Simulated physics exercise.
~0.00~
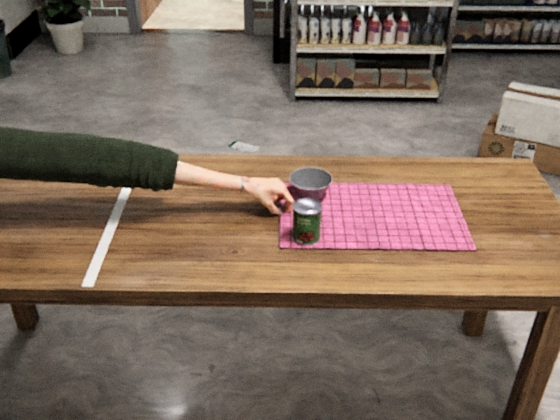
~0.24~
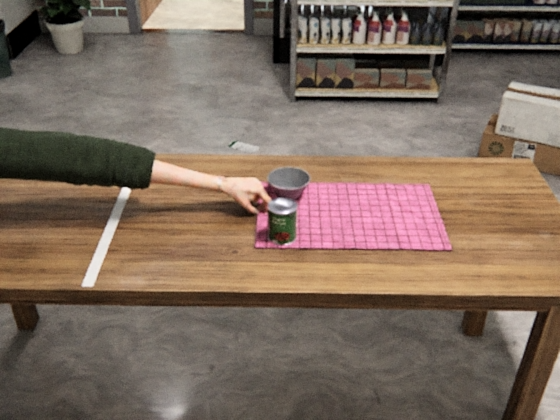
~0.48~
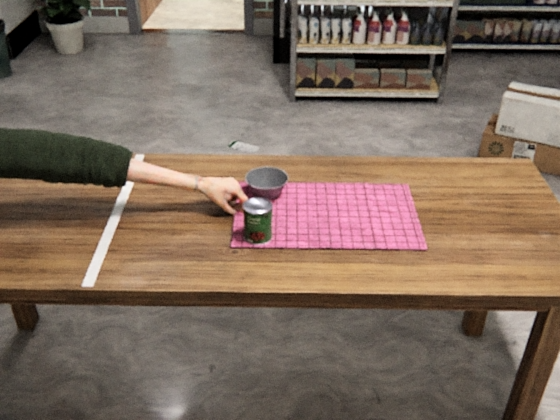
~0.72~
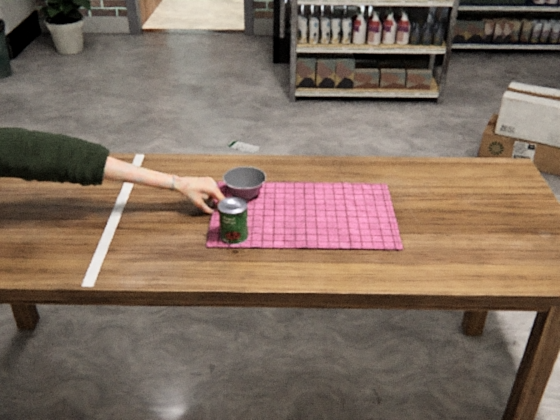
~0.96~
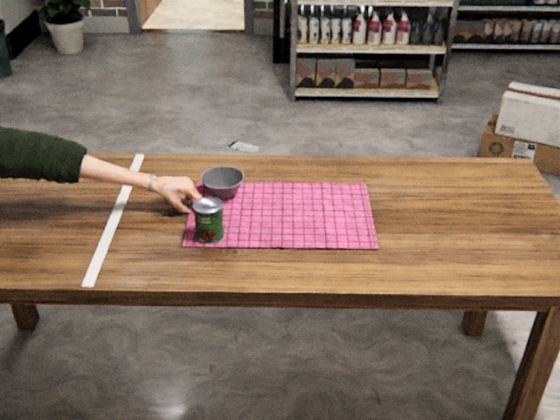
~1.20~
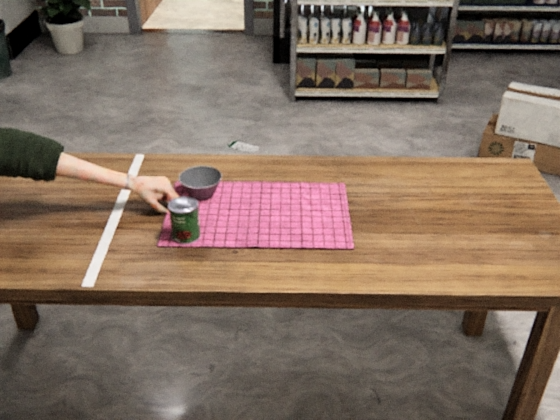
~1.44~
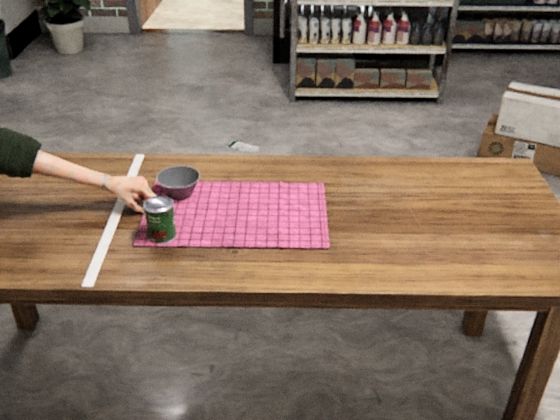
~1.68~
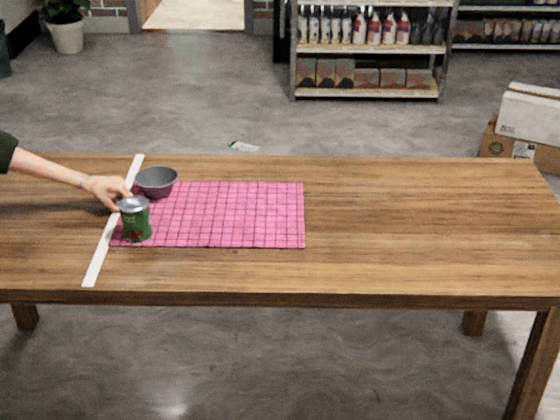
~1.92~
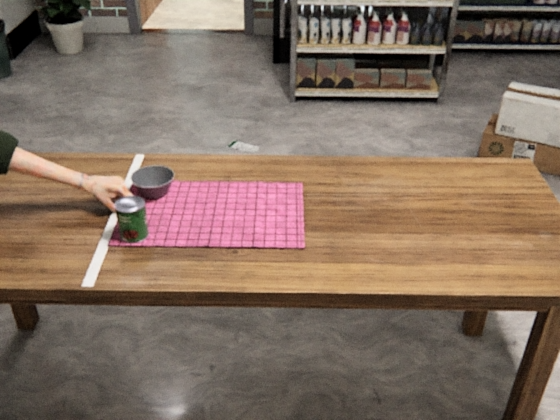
A hand draws a pink cloth left to the tape, tin and bowl staying aboard.
